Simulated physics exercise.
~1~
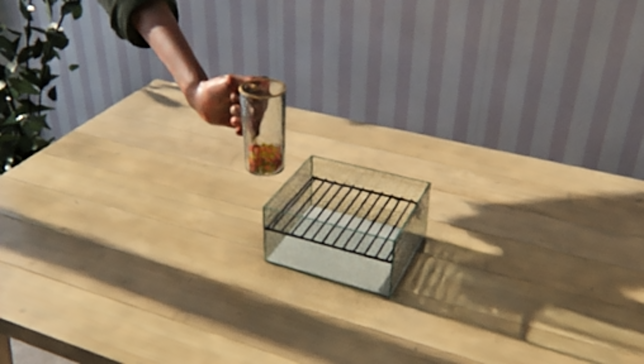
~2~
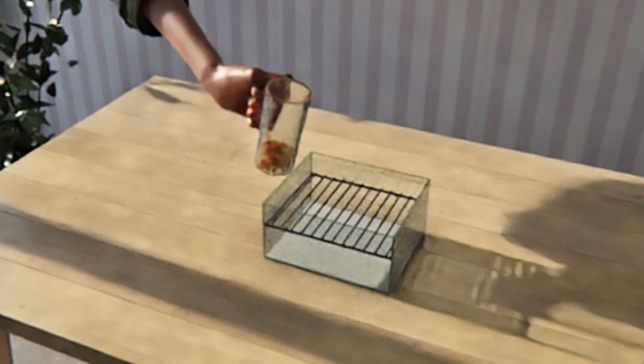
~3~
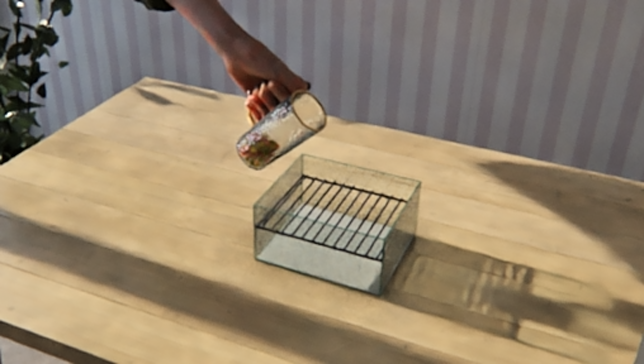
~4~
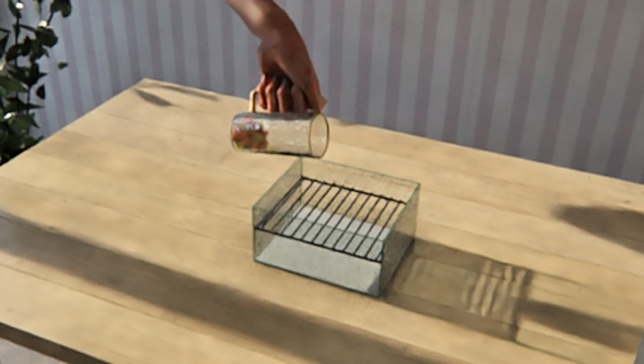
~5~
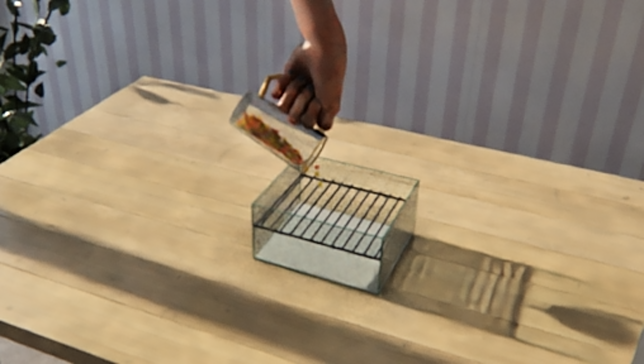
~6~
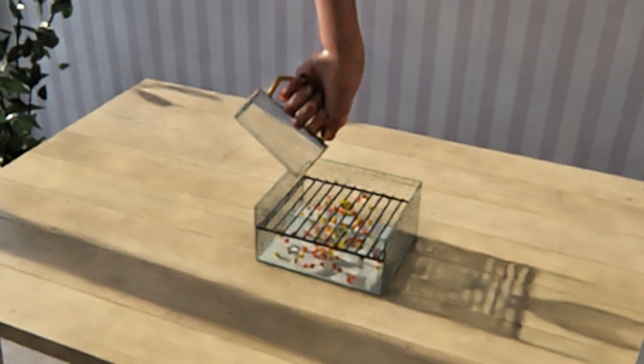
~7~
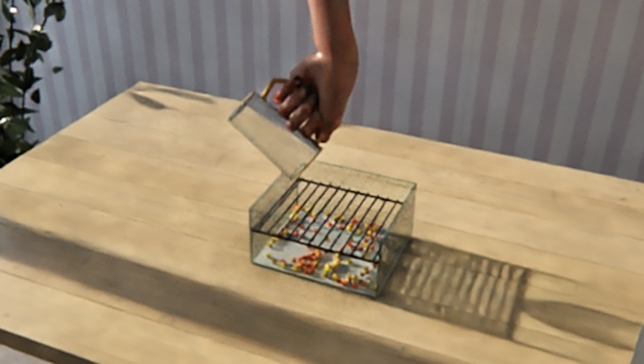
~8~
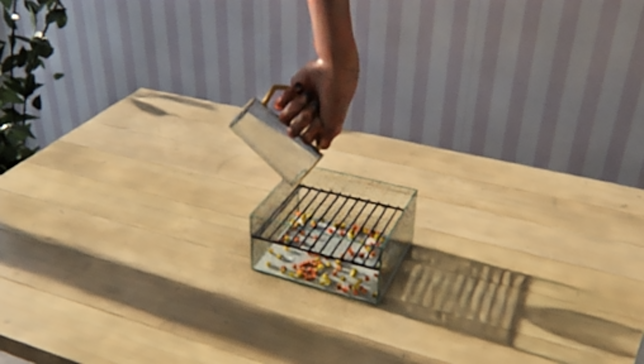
To begin with, a hand holds a clear glass cup with small orange and yellow pieces at the bottom, beside a square glass box fitted with a dark wire rack on a wooden table. The hand moves the cup over toward the box and tips it onto its side, the pieces still inside. It tilts further, and the pieces slide toward the rim. They then spill onto the rack, some over the wires while others drop through. Finally, the cup is held upturned and empty, and all the orange and yellow pieces lie scattered on the box's floor beneath the rack.
